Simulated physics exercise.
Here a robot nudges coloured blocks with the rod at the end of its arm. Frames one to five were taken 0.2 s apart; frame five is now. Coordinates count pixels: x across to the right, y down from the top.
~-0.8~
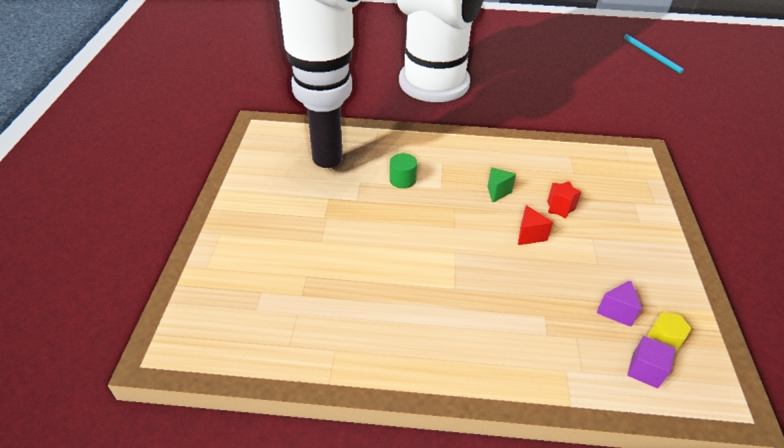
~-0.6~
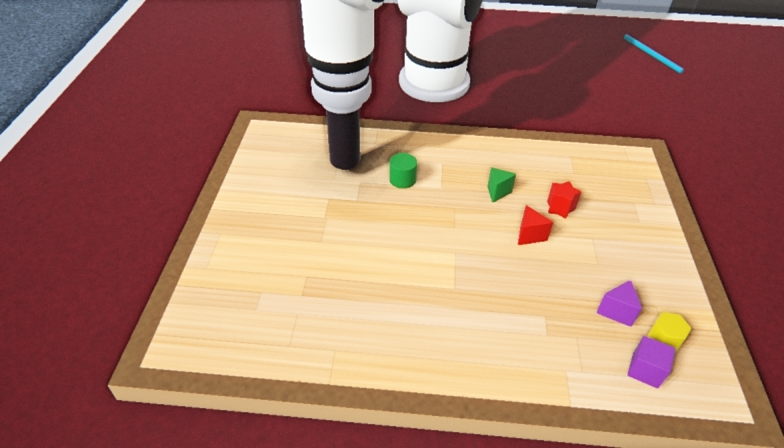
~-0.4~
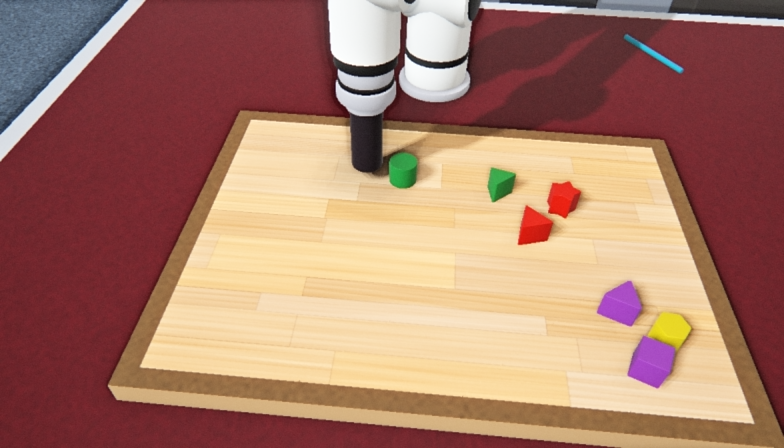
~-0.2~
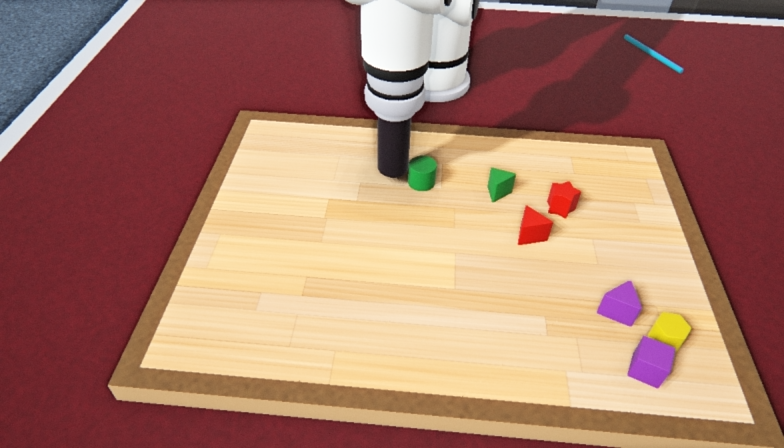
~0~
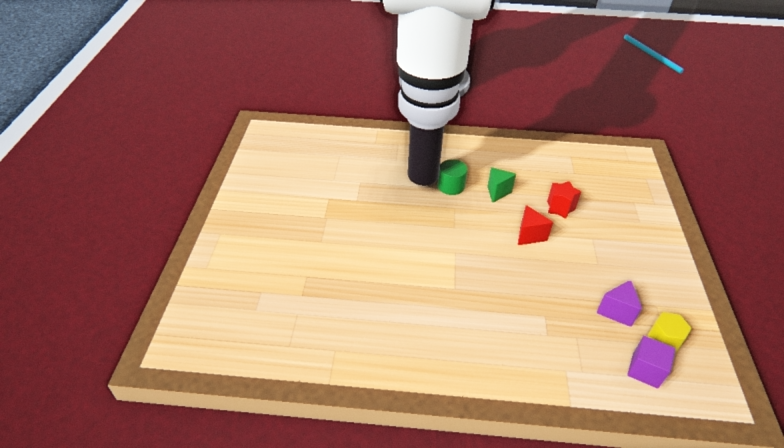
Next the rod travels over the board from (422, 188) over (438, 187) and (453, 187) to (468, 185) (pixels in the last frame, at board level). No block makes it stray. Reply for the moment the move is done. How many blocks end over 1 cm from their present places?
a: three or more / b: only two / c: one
I choose b.
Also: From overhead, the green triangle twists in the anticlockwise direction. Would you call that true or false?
False - the claim does not hold.
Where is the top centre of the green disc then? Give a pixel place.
I predict (500, 164).
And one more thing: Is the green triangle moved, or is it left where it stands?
Put simply, it goes somewhere else.
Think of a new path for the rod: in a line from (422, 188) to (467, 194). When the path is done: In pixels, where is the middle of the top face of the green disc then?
At the end it should sit near (494, 165).
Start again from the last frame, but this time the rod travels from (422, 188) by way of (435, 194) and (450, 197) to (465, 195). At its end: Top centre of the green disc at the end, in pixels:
Its top middle: (489, 164).
On the path given first. Halfway along, rod (447, 176); green disc (477, 167).
At the end, rod (470, 174); green disc (500, 164); green triangle (516, 176), turned 65° clockwise.
